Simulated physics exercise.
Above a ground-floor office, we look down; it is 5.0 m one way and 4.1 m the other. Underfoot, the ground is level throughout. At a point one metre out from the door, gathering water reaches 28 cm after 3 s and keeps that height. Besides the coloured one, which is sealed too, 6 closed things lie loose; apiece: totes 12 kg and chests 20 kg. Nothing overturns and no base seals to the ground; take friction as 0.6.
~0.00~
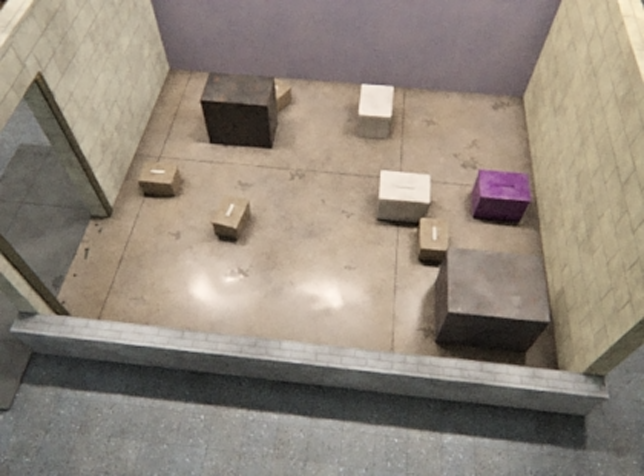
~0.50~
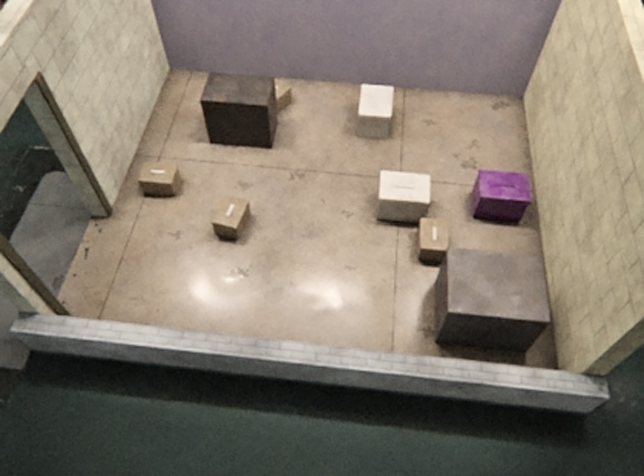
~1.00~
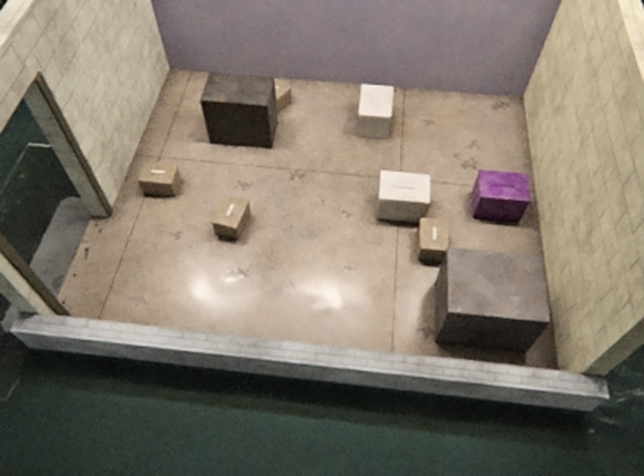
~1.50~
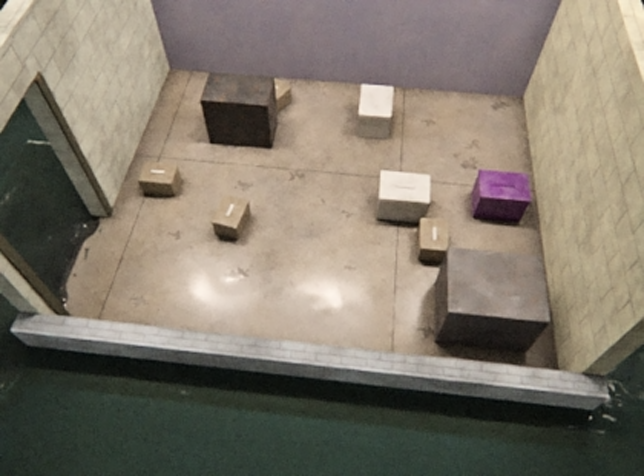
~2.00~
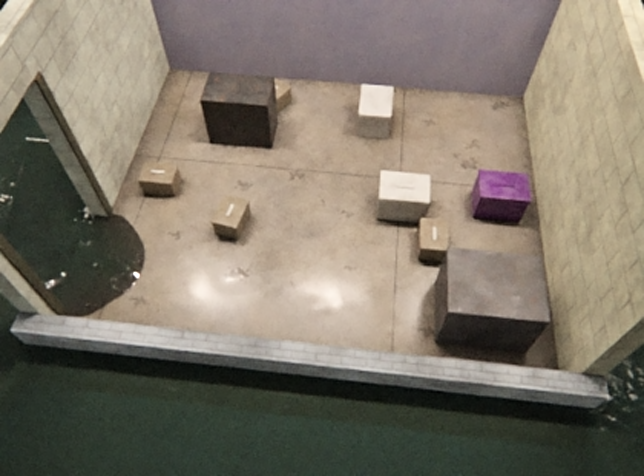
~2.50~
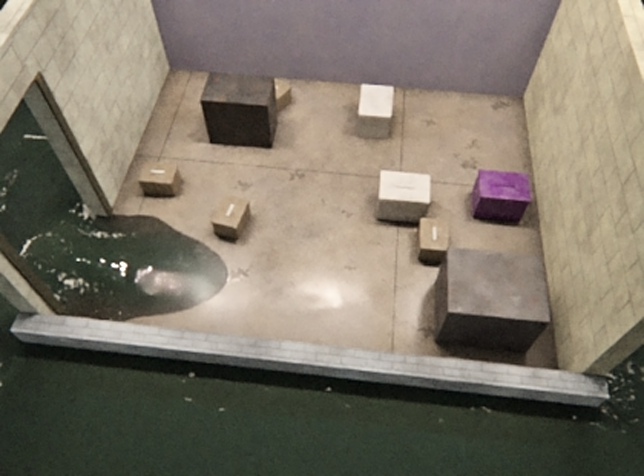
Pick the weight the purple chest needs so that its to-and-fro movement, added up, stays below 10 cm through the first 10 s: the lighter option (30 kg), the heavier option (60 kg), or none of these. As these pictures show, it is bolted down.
Pick: The heavier option.
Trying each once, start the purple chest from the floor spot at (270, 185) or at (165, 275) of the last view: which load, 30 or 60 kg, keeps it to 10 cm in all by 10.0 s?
Taking the two spots in turn, both keep it, then only the heavier keeps it.
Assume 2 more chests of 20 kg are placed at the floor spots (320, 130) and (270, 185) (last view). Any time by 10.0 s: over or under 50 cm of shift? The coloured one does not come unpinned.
The first is not as far, the second further.
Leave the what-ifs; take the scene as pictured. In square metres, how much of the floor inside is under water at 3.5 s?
Roughly 5.5 m2.
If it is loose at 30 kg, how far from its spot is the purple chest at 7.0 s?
5 cm.
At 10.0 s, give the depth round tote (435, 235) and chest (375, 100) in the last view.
Close to 19 and 13 centimetres.
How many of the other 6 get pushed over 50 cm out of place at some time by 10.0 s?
Count: 3.
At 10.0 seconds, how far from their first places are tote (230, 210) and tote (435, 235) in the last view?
One is off by 300 cm, the other by 200 cm, in the order asked.
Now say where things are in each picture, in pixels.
In the first frame, the purple chest at (504, 185) rests on the ground; 0.0 m2 under water; 0 of 7 have shifted.
In the second frame, the purple chest at (504, 185), on the bottom; water covers 0.0 m2; 0 of 7 have shifted.
In the third frame, the purple chest at (504, 185) rests on the ground; 0.0 m2 under water; 0 of 7 have shifted.
In the fourth frame, the purple chest at (504, 185) rests on the ground; 0.0 m2 under water; 0 of 7 have shifted.
In the fifth frame, the purple chest at (504, 185) rests on the ground; water covers 0.5 m2; 0 of 7 have shifted.
In the sixth frame, the purple chest at (504, 185) rests on the ground; water covers 1.5 m2; 0 of 7 have shifted.
After 3.5 s the purple chest would be 0 cm from its start with 30 kg and 0 cm from its start with 60 kg; 0 cm of water round it then.
After 4.5 s the purple chest would be 0 cm from its start with 30 kg and 0 cm from its start with 60 kg; 0 cm of water round it then.
After 7.0 s the purple chest would be 3 cm from its start with 30 kg and 0 cm from its start with 60 kg; 7 cm of water round it then.
After 10.0 s the purple chest would be 67 cm from its start with 30 kg and 0 cm from its start with 60 kg; 14 cm of water round it then.
